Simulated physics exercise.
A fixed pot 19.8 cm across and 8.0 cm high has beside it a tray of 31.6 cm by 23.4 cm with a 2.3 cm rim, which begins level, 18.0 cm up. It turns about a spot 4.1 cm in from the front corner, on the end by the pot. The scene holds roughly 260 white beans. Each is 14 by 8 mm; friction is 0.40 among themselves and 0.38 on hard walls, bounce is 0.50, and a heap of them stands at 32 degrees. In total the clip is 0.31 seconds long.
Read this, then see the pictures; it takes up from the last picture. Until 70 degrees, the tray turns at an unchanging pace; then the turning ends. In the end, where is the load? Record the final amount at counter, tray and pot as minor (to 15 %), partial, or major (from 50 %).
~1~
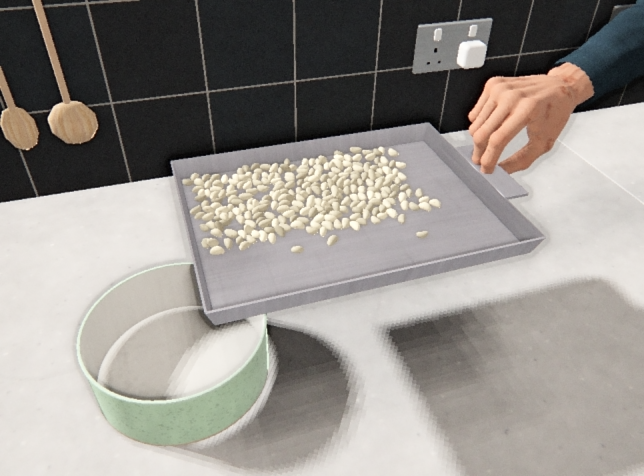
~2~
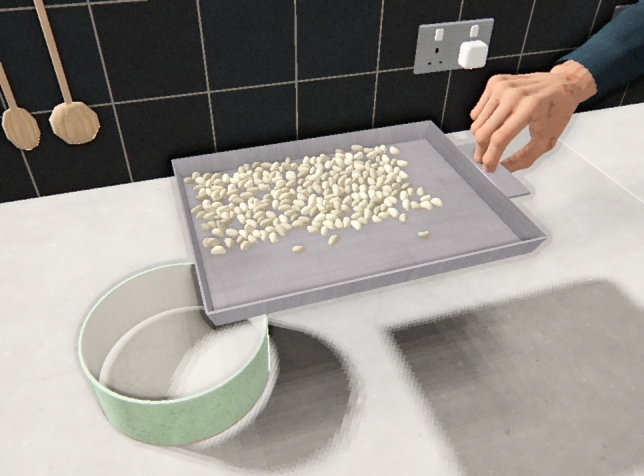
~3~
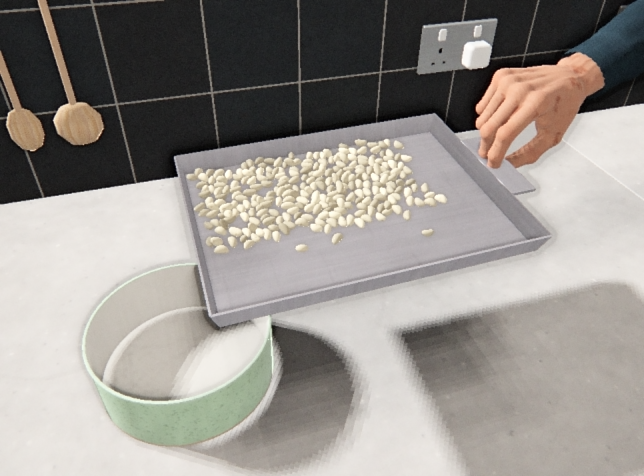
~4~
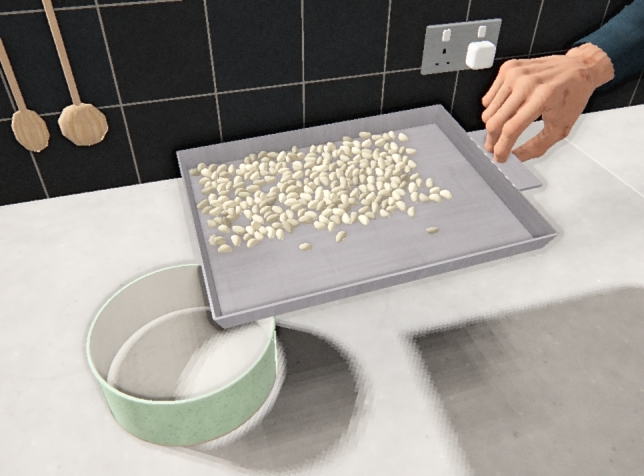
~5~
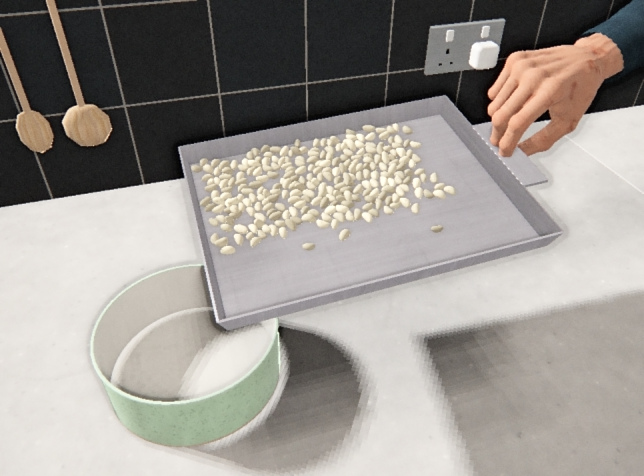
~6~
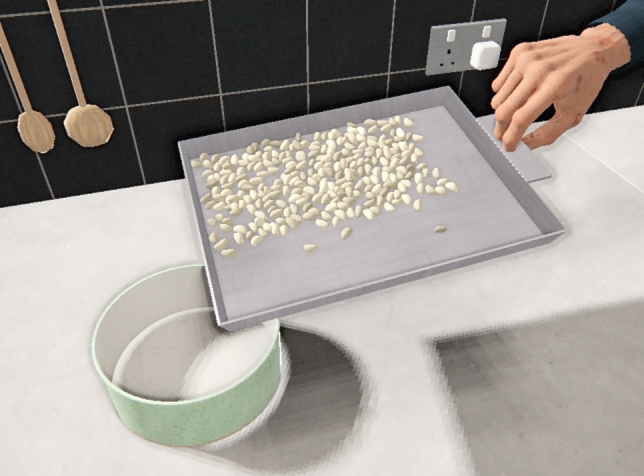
Final: Counter major, left on the tray partial, pot minor.
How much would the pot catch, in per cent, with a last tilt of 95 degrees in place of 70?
Near 0 %, then.
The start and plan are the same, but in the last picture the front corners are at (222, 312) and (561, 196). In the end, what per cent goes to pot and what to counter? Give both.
That works out as pot 35 and counter 25.
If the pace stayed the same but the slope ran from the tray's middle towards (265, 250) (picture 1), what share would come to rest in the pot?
Around 45 percent of them.
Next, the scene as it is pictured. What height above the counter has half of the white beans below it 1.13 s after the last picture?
Median height: Approx. 22 cm.
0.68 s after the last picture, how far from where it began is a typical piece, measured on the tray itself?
12 cm.
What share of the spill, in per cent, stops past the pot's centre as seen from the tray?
Share: Around 30 %.
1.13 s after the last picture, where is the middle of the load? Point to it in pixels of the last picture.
Approximately (291, 275) in the last view.
Then, 0.68 s after the last picture, tilt 38 degrees; the tray holds 100 %, the pot 0 %.
Then, 1.13 s after the last picture, tilt 57 degrees; the tray holds 95 %, the pot 0 %.
Then, 1.66 s after the last picture, tilt 70 degrees; the tray holds 90 %, the pot 0 %.
In the end, counter 60 %, tray 40 %, pot 0 %.
